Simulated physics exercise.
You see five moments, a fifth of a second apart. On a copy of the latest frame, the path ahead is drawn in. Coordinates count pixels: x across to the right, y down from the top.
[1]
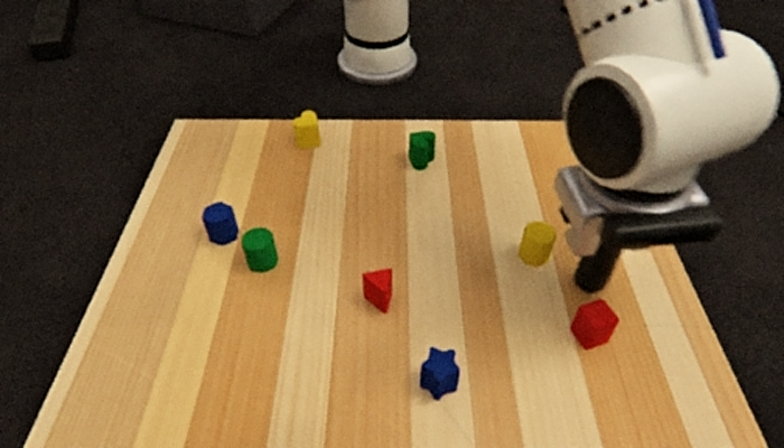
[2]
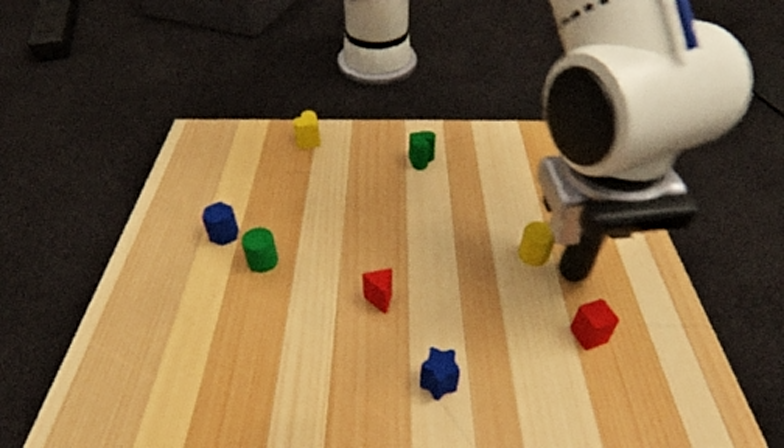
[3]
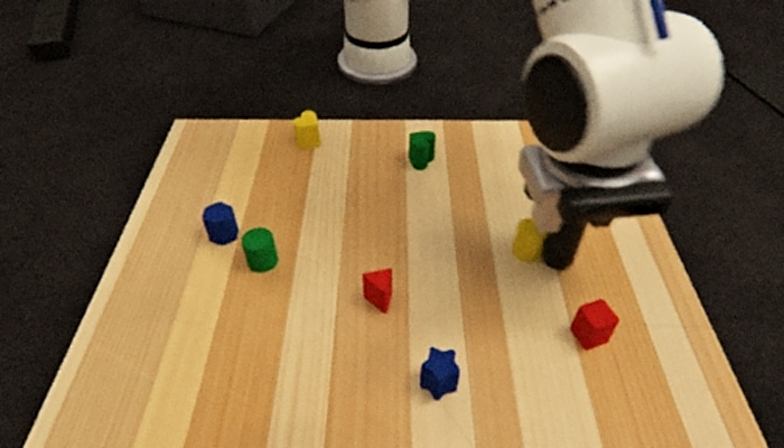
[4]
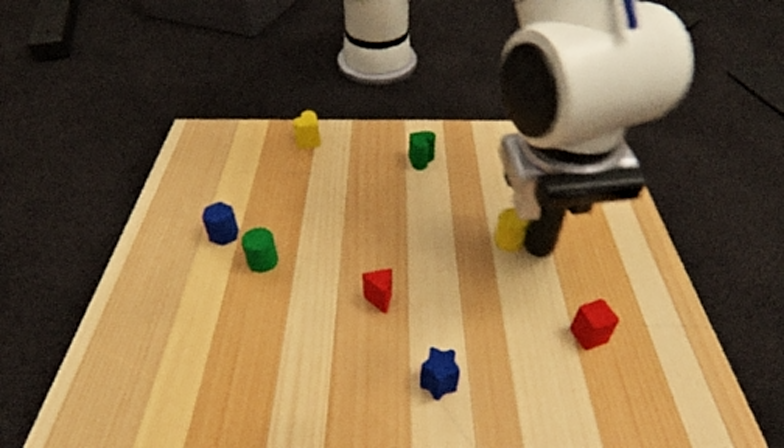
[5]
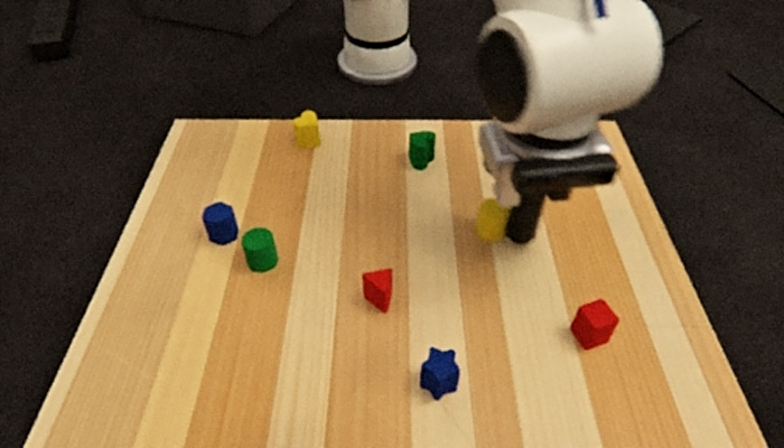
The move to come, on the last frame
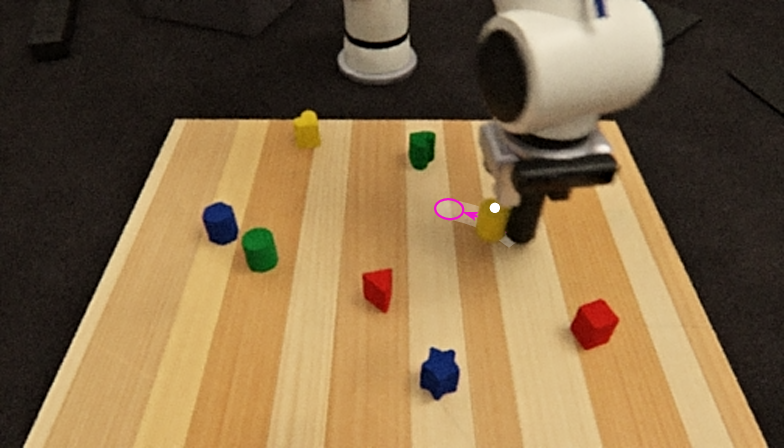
To begin with, a white robot arm holds a dark stick beside a yellow cylinder at the right of a striped wooden board scattered with coloured blocks. The stick moves left to the cylinder, then pushes it a short way left and slightly toward the far edge, while the other blocks stay still.
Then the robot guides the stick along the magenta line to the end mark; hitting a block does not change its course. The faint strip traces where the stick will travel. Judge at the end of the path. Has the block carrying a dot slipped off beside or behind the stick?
The answer is no.
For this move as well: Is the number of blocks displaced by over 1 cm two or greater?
Short answer: No.
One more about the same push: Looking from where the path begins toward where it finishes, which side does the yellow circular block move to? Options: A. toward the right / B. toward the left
B (toward the left)
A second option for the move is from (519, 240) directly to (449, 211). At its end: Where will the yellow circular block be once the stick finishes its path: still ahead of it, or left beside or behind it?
The stick should keep driving it forward.
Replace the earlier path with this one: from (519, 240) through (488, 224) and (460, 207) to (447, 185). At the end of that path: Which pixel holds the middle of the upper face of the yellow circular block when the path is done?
The answer is (434, 190).
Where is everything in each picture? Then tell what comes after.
The first picture shows stick tip at (590, 281); block tops, yellow circular block at (540, 232).
The second picture shows stick at (574, 271); blocks unchanged.
The third picture shows stick at (557, 259); yellow circular block at (534, 228).
The fourth picture shows stick at (539, 247); yellow circular block at (515, 218).
The fifth picture shows stick at (520, 234); yellow circular block at (495, 208).
Path on the board, from (519, 240) by way of (498, 226) and (474, 215) to (449, 209); the dot is on the yellow circular block.
What follows on the original path. Halfway along, stick at (487, 214); yellow circular block at (460, 196).
At the end, stick at (450, 203); yellow circular block at (426, 194).
